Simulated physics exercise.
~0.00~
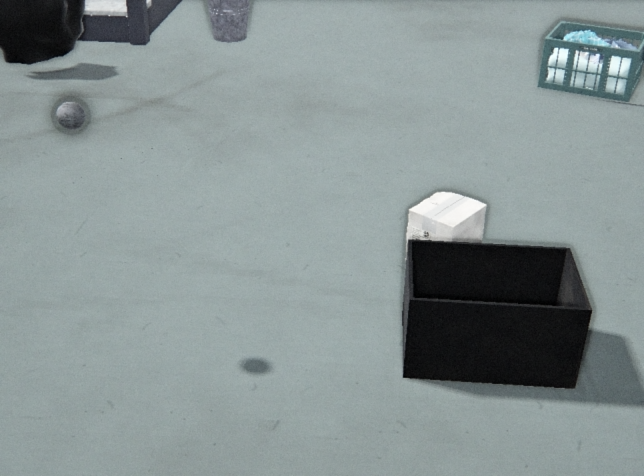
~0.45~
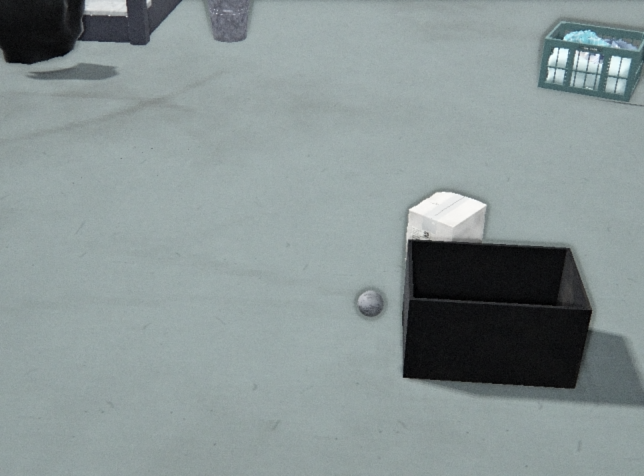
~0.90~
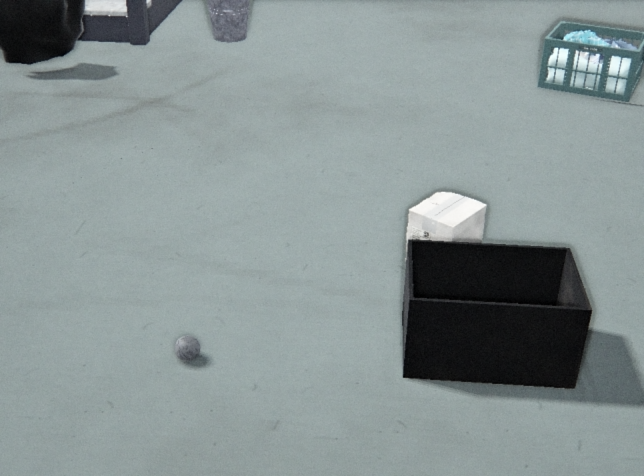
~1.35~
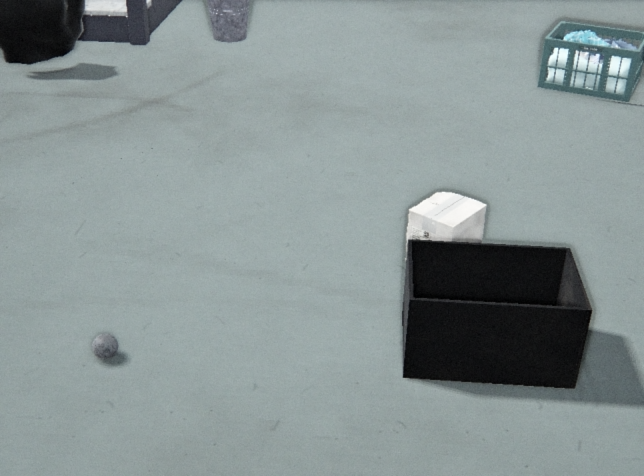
A small grey ball hangs in the air at the upper left of a pale grey-green floor, seen from above by a still camera, its shadow falling lower down near the middle. An open black box stands at the right with a white parcel just behind it, while a teal basket sits in the far right corner and dark objects line the top left. The ball flies right and down, arriving just left of the box. It then moves back leftward across the floor, ending at the lower left, outside the box, while the parcel stays put.
